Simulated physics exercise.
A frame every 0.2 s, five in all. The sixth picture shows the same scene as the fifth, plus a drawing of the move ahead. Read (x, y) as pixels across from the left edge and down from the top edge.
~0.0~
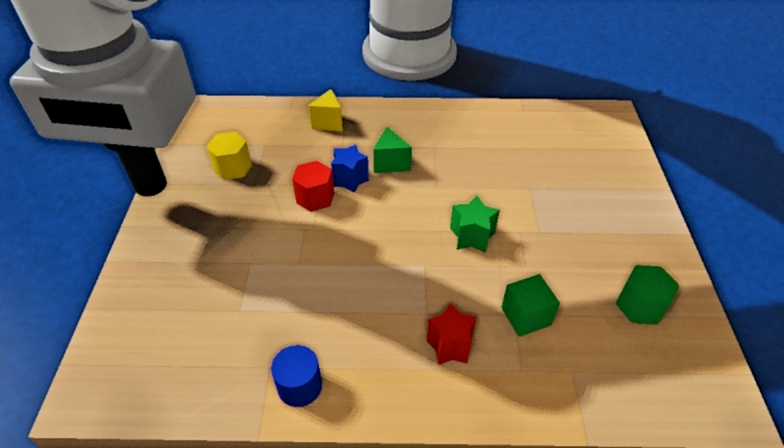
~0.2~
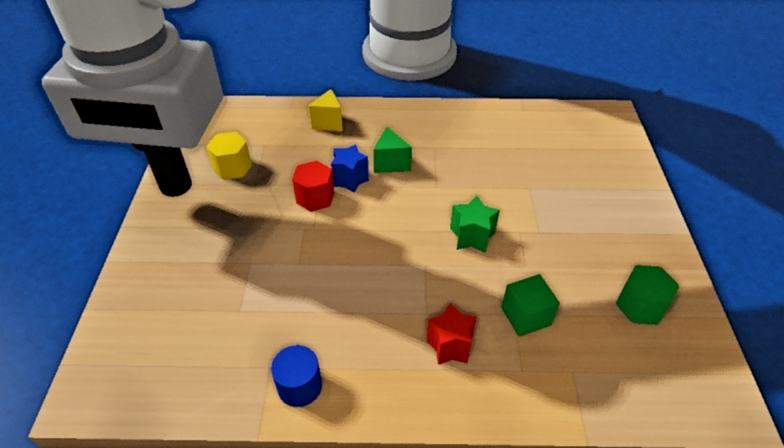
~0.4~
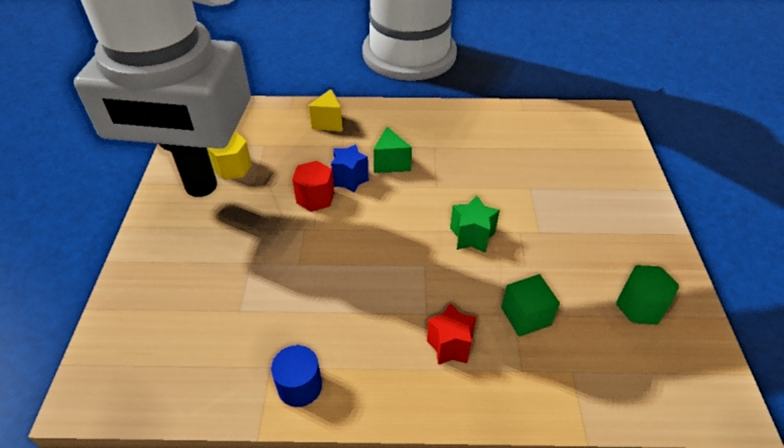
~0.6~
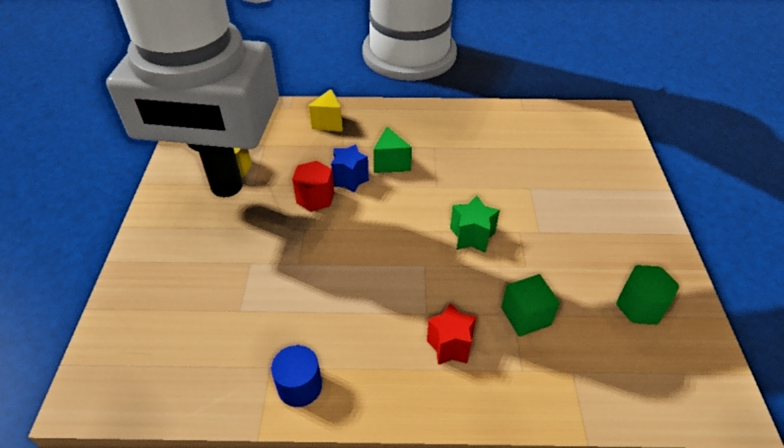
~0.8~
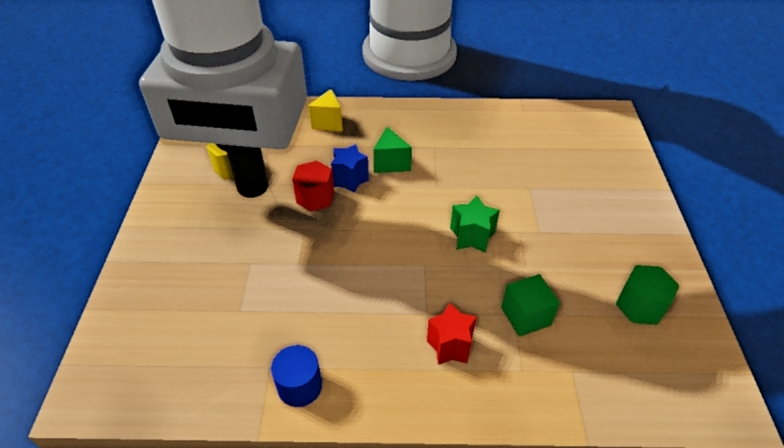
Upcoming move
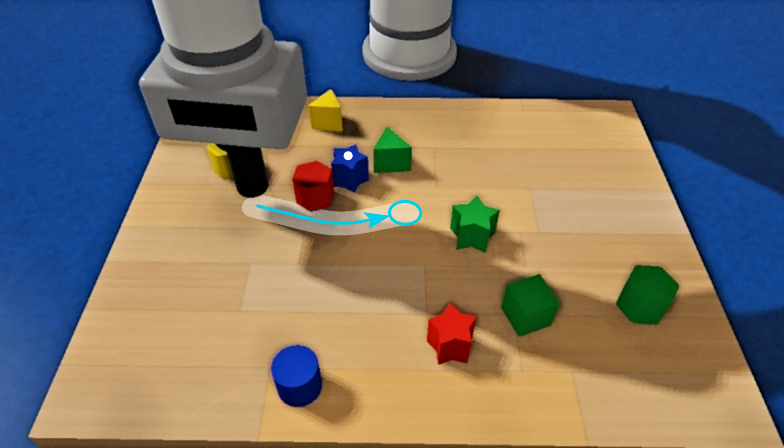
A grey robotic arm with a black cylindrical pusher slides steadily rightward along the upper left of a pale wooden board on a blue surface, seen from above at an angle by a still camera. Yellow, red, blue and green blocks sit towards the back, with a green star, two green blocks, a red star and a blue cylinder nearer. The pusher passes in front of the yellow hexagon and nears the red one, its shadow shifting along, while every block stays still.
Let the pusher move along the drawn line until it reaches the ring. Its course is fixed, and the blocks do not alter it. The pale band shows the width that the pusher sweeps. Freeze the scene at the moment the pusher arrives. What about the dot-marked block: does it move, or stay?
Undisturbed, or as good as.
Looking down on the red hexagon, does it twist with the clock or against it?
Seen from above, counterclockwise.
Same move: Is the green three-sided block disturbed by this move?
It ends up on the same spot.
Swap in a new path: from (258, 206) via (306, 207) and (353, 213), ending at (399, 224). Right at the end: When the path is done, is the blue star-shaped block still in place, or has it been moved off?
Somewhere new.
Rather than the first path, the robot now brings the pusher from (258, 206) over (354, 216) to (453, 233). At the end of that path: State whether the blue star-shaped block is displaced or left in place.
At the end of the path, the blue star-shaped block has moved off its old spot.
The line goes from (258, 206) via (304, 218) and (355, 222), ending at (405, 213); the dot is on the blue star-shaped block.
The first path, step by step. One third of the way, pusher (303, 201); red hexagon (323, 172), turned 25° anticlockwise.
Two thirds of the way, pusher (355, 205); red hexagon (325, 173), turned 30° anticlockwise.
At the end, pusher (406, 195); red hexagon (325, 173), turned 30° anticlockwise; blue star-shaped block unmoved; green three-sided block unmoved.
